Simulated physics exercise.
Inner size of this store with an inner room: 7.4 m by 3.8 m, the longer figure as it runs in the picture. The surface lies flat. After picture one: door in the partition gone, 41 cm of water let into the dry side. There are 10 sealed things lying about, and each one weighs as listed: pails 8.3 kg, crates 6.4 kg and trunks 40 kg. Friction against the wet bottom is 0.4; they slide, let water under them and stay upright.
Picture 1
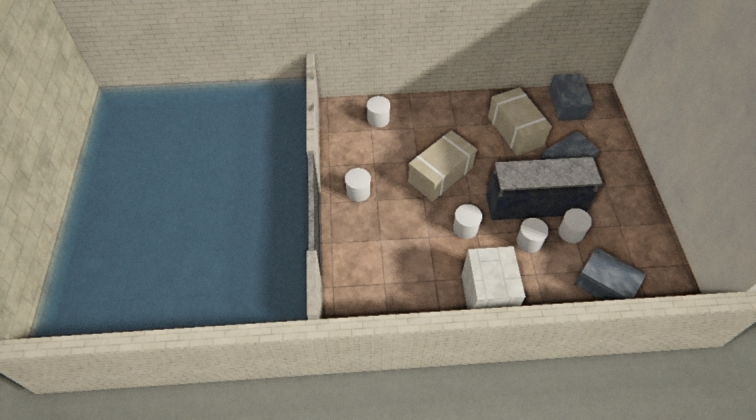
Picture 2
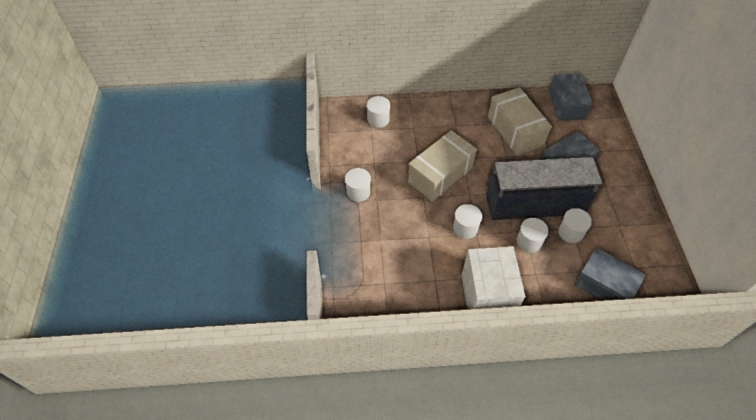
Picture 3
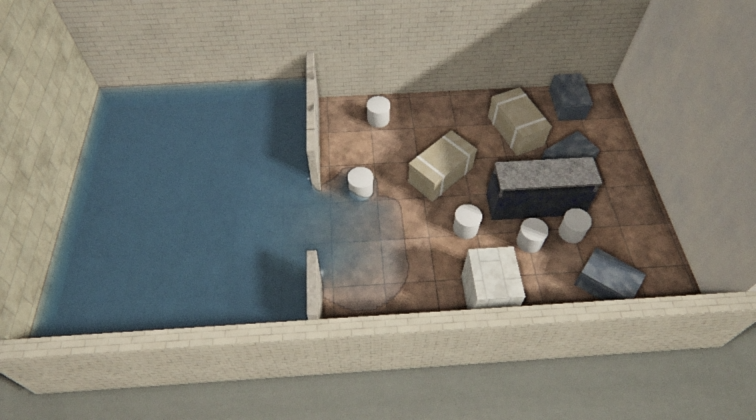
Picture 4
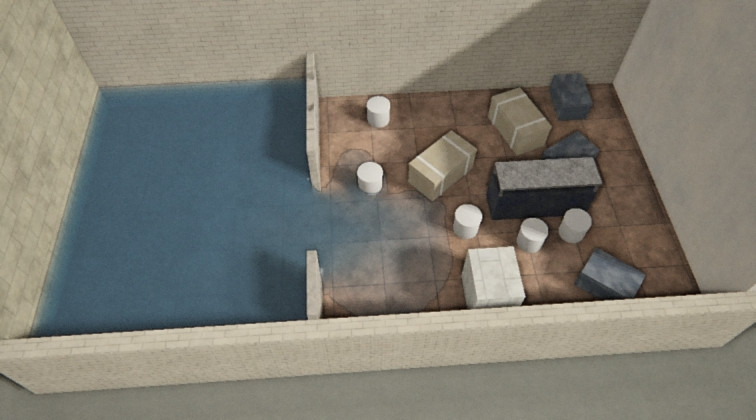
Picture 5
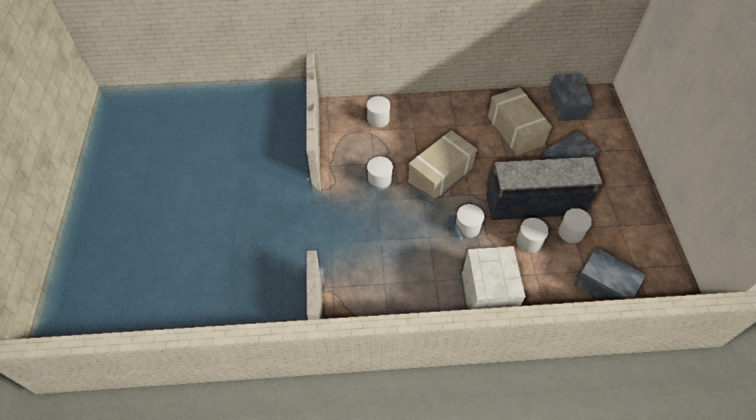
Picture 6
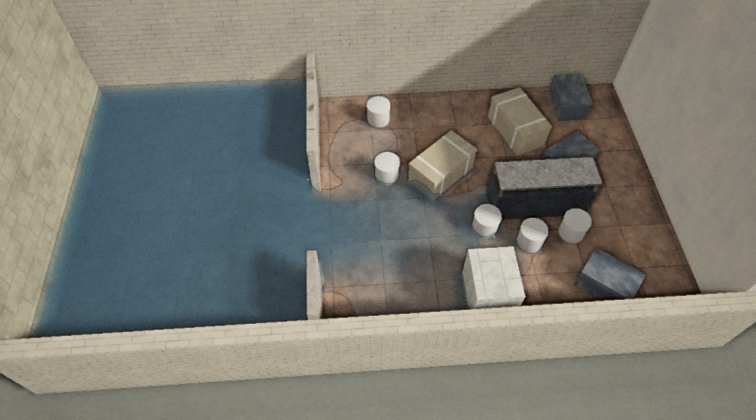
Blue water filling the left side of a walled room poured through a gap that opened in the partition, spread across the tiled floor among crates and blocks, and pushed two white pails to the right.
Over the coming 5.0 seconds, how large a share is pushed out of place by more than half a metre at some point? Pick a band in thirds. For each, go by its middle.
Band: Two thirds or above.
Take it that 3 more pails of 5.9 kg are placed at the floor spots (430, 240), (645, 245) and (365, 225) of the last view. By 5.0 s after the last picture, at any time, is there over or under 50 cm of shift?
First exceeds it, second exceeds it, third exceeds it.
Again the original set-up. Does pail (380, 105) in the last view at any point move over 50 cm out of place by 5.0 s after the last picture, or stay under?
Answer: Does not reach it.
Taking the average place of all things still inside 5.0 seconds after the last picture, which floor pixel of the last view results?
Close to (553, 168).
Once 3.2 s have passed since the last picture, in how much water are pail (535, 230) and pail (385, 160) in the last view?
I'd put it at 20 cm and 4 cm respectively.
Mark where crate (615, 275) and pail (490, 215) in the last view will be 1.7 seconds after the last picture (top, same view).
Roughly (695, 264), then roughly (650, 286).
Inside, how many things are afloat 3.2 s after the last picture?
At that point I count 6.
Then, 0.4 s after the last picture 2 of 10 are over 50 cm from their spots; 0 afloat.
Then, 1.7 s after the last picture 6 of 10 are over 50 cm from their spots; 1 afloat.
Then, 3.2 s after the last picture 8 of 10 are over 50 cm from their spots; 6 afloat.
Then, 5.0 s after the last picture 8 of 10 are over 50 cm from their spots, and 9 have been at some point; 8 afloat.
